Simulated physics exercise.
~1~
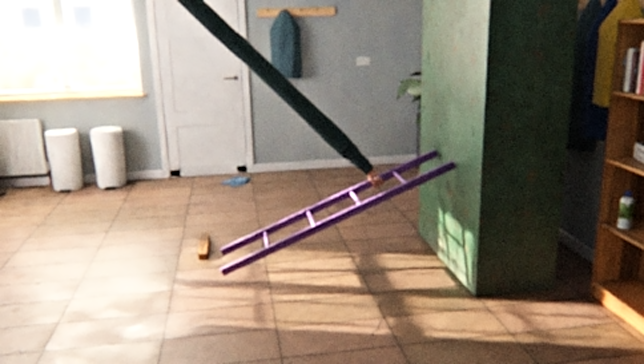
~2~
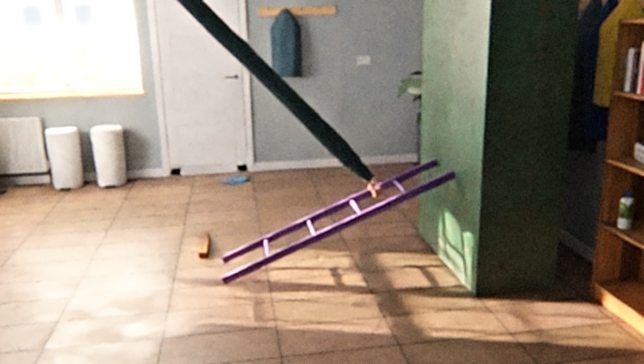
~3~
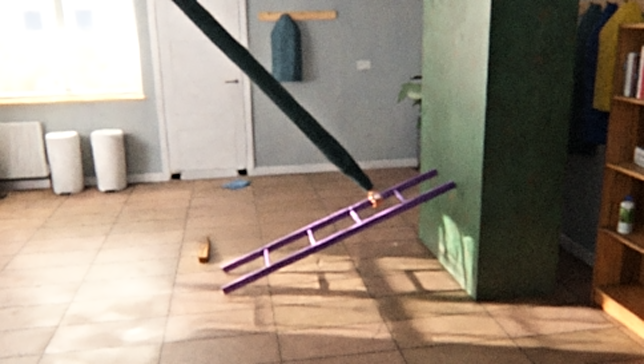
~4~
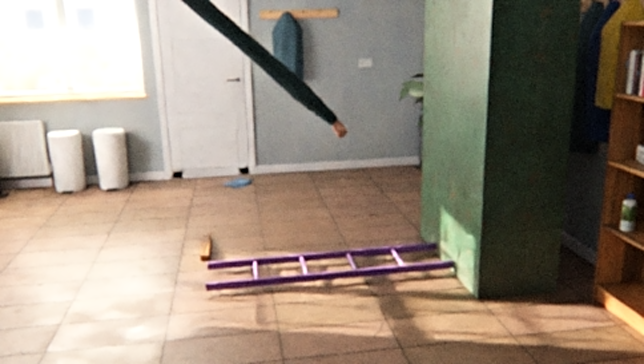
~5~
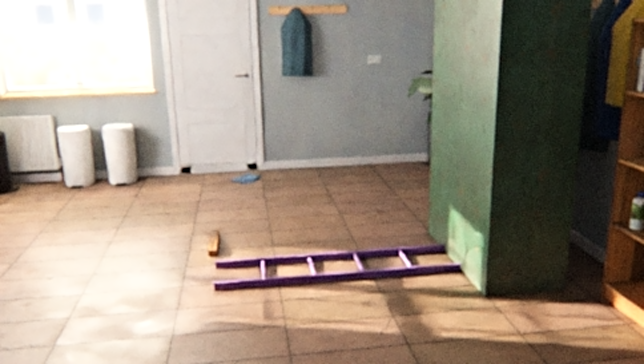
In a sunlit room with a tiled floor, seen from a slightly swaying handheld camera, a purple ladder-like gate leans at a low slant against a tall green block on the right. A small wooden batten lies on the floor near the gate's lower left end, and a door, white bins and hanging coats stand behind. A hand in a long dark green sleeve holds the gate from above and lowers it a little. The hand lets go and draws back, and the gate slides down the block, its feet slipping left. It ends lying flat on the tiles beside the batten, with the arm gone from view.
